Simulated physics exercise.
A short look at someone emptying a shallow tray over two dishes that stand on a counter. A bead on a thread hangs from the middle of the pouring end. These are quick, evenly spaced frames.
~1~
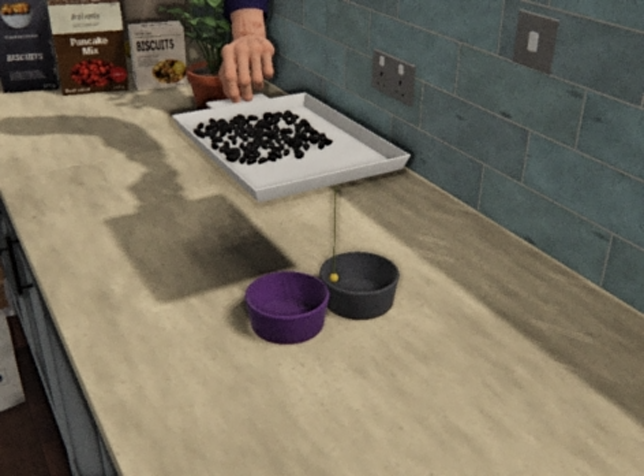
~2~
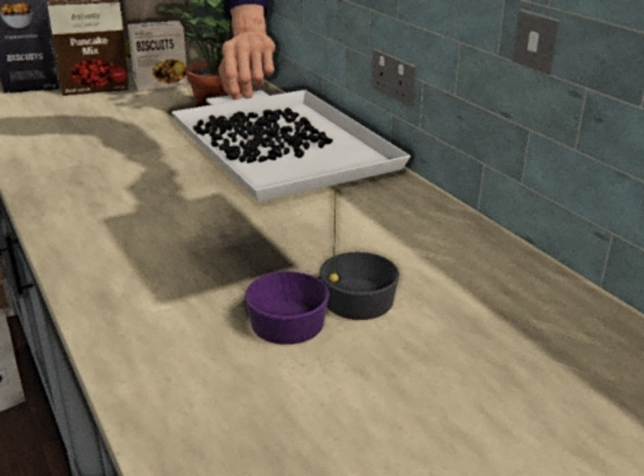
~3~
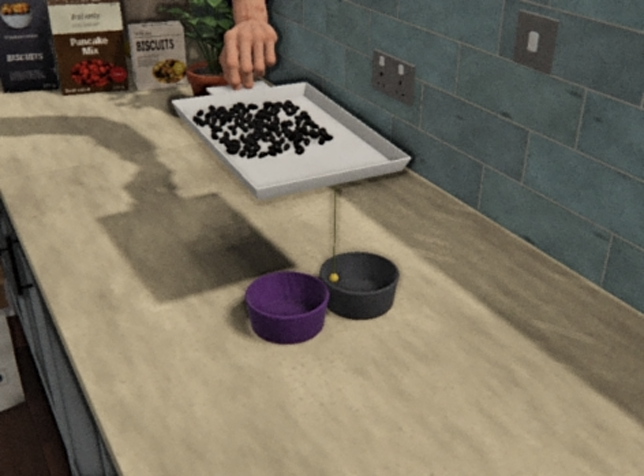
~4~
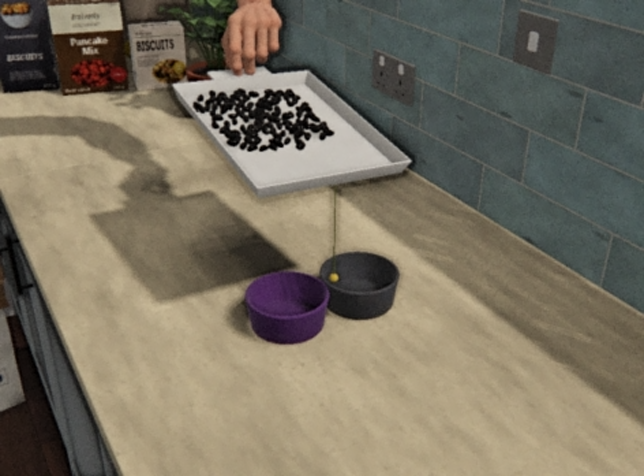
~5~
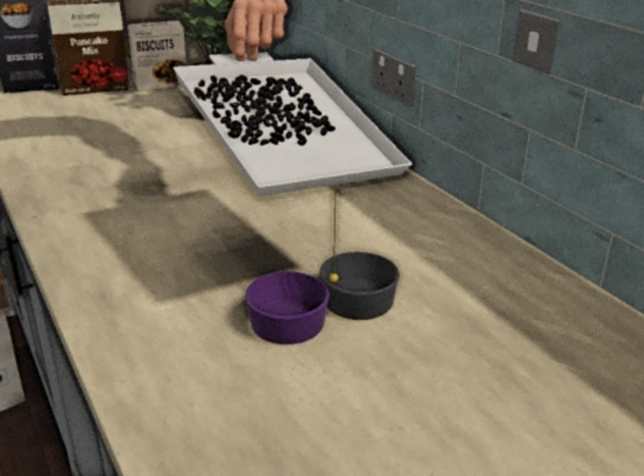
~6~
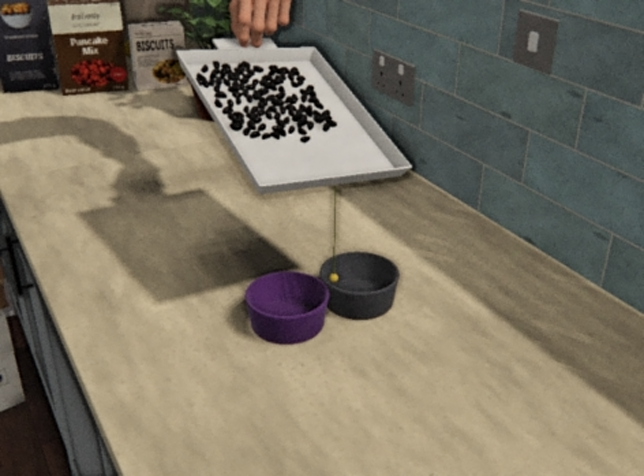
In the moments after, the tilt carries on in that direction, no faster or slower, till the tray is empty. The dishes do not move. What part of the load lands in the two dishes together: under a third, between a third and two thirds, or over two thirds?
Together they catch less than a third.
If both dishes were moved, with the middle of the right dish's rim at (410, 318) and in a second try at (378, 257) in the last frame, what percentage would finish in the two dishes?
In turn 20 and 10 in a hundred.
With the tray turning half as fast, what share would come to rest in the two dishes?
It comes to 20 per cent or so.
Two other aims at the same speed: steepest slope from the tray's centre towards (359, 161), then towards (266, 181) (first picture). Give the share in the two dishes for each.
Roughly 30 per cent, and 40 per cent.
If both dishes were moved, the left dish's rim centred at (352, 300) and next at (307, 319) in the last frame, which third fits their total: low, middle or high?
At the first place over two thirds, at the second the middle third.
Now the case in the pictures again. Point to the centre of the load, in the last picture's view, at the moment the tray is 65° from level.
Roughly at (378, 175).
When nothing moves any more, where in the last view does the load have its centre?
Close to (437, 329).
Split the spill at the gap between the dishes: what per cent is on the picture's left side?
It comes to 10 per cent or so.
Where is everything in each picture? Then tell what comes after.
The first frame shows corners of the pouring end at (259, 187) and (403, 154), level; middle of the load at (259, 138), black beans; left dish at (306, 326); right dish at (380, 302); bead on its thread at (334, 278).
The second frame shows corners of the pouring end at (259, 187) and (403, 155), level; middle of the load at (259, 136).
The third frame shows corners of the pouring end at (259, 186) and (403, 157), tipped barely, lowest at the right corner; middle of the load at (259, 129).
The fourth frame shows corners of the pouring end at (261, 184) and (404, 159), tipped a little, lowest at the right corner; middle of the load at (260, 120).
The fifth frame shows corners of the pouring end at (262, 183) and (405, 162), tipped a little, lowest at the right corner; middle of the load at (262, 110).
The sixth frame shows corners of the pouring end at (263, 181) and (405, 164), tipped clearly, lowest at the right corner; middle of the load at (264, 101); left dish at (306, 326); right dish at (380, 302).
Soon, tray tipped steeply; about two thirds on the tray; about a quarter in the air.
A while on, tray tipped past a quarter turn; a stray few on the tray; a small part in the right dish; most outside both; a small part in the air.
Towards the end, tray tipped past a quarter turn; a small part in the right dish; most outside both.
Finally, tray tipped past a quarter turn; none in the left dish; a small part in the right dish; most outside both.
